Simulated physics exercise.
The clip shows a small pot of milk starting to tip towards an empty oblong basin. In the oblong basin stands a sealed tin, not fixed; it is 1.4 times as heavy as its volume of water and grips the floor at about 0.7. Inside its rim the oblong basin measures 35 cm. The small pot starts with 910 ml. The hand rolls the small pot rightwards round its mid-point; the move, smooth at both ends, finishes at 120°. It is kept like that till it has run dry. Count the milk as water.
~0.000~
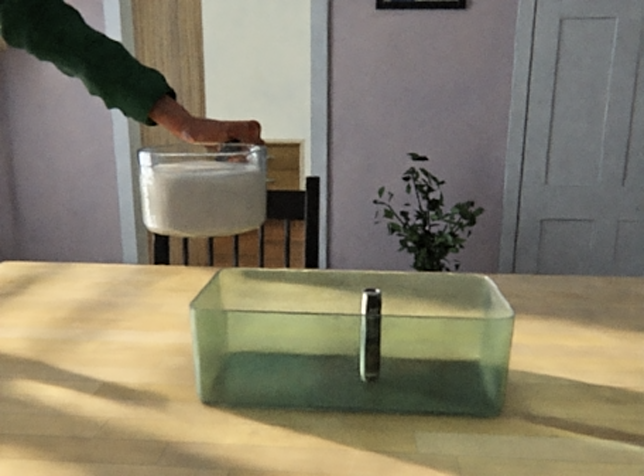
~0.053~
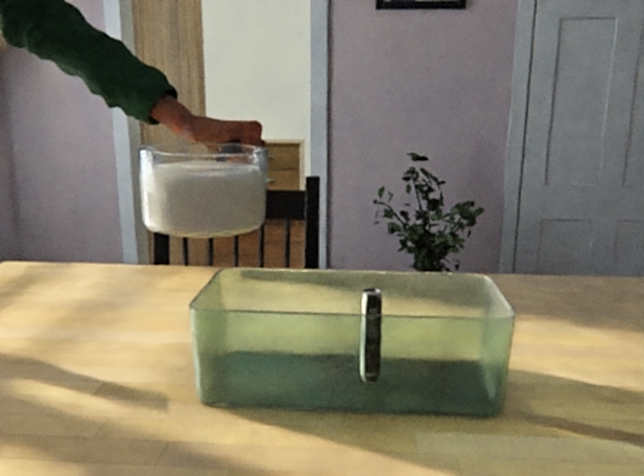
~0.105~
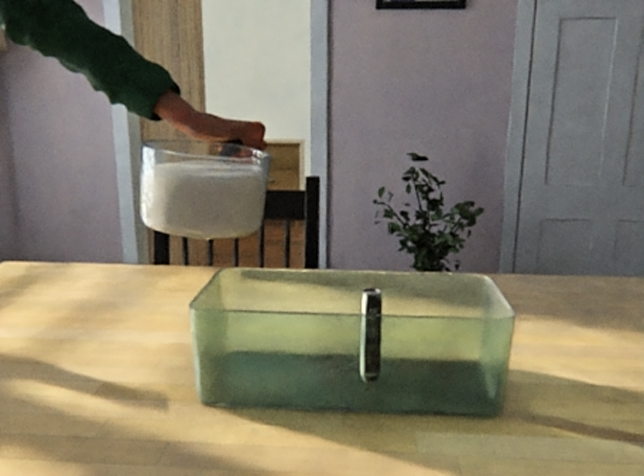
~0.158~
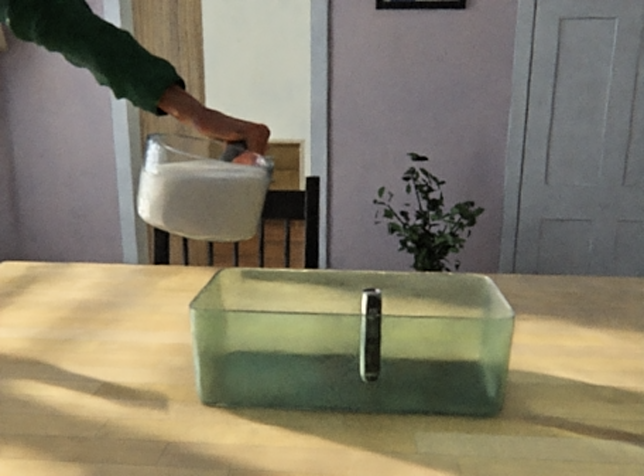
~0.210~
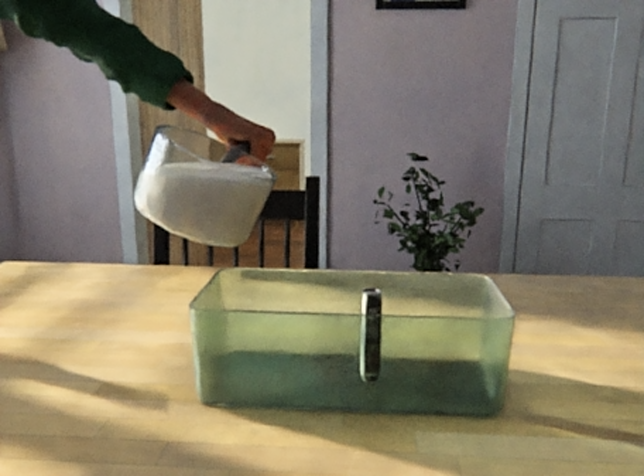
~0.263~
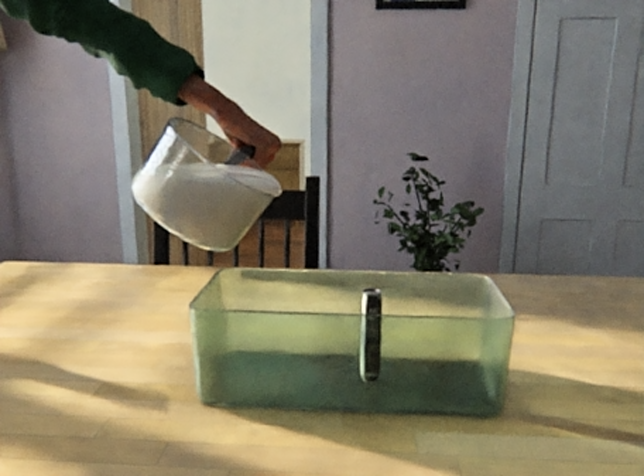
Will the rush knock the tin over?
It remains upright.
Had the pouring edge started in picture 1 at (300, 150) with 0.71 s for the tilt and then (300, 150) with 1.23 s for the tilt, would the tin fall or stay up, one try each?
First it falls; then it topples.
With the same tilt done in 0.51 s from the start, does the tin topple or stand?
Then it keeps standing.
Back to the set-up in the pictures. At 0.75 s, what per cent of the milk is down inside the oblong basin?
Some 94 per cent.
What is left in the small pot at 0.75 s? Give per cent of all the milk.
About 3 per cent.
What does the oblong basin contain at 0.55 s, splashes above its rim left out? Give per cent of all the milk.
About 40 per cent.
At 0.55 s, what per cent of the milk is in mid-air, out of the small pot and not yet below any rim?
Near 32 in a hundred.
Then, 0.55 s in, the tilt is 105° and 27 per cent is still to pour; the tin stands where it began.
Then, 0.75 s in, the tilt is 120° and 3 per cent is still to pour; the tin stands where it began.
Then, 0.97 s in, the tilt is 120° and 0 per cent is still to pour; the tin stands where it began.
Then, 1.21 s in, the tilt is 120° and 0 per cent is still to pour; the tin stands where it began.
Finally, the tin stands where it began.
